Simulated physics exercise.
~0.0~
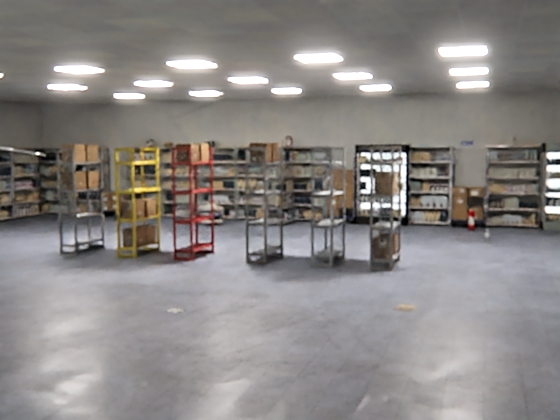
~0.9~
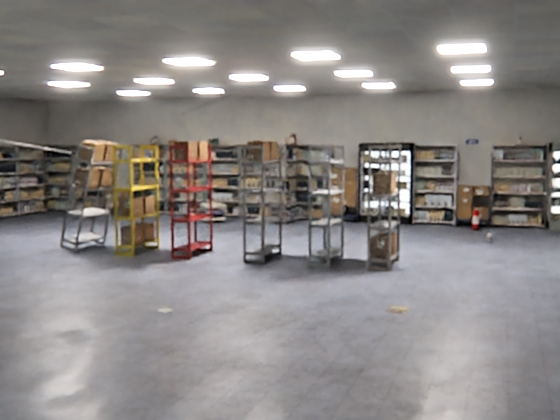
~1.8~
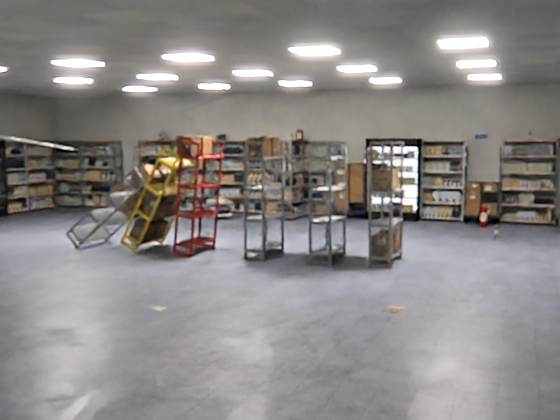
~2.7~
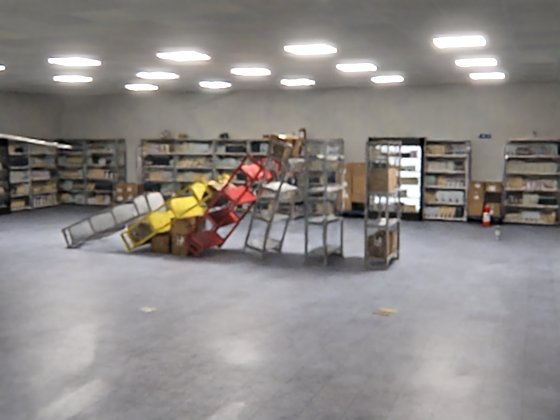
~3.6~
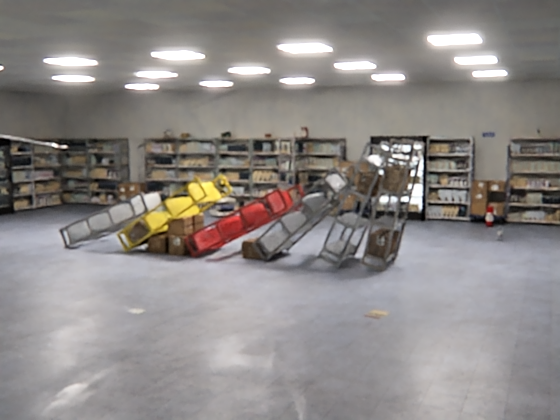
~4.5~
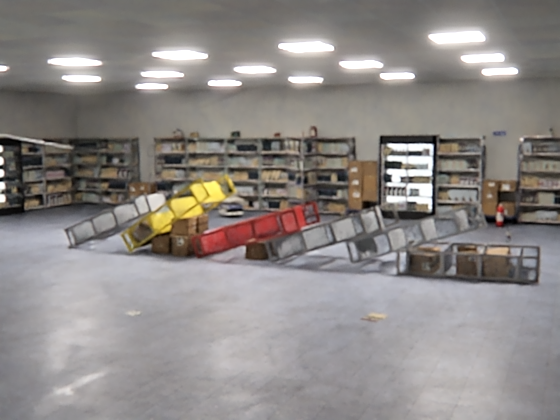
In the video, six freestanding shelving racks, one yellow and one red, stand in a row in a storeroom until the leftmost tips right and the others topple one after another, spilling cartons, leaving the rightmost flat on the floor and the rest leaning or slumped.
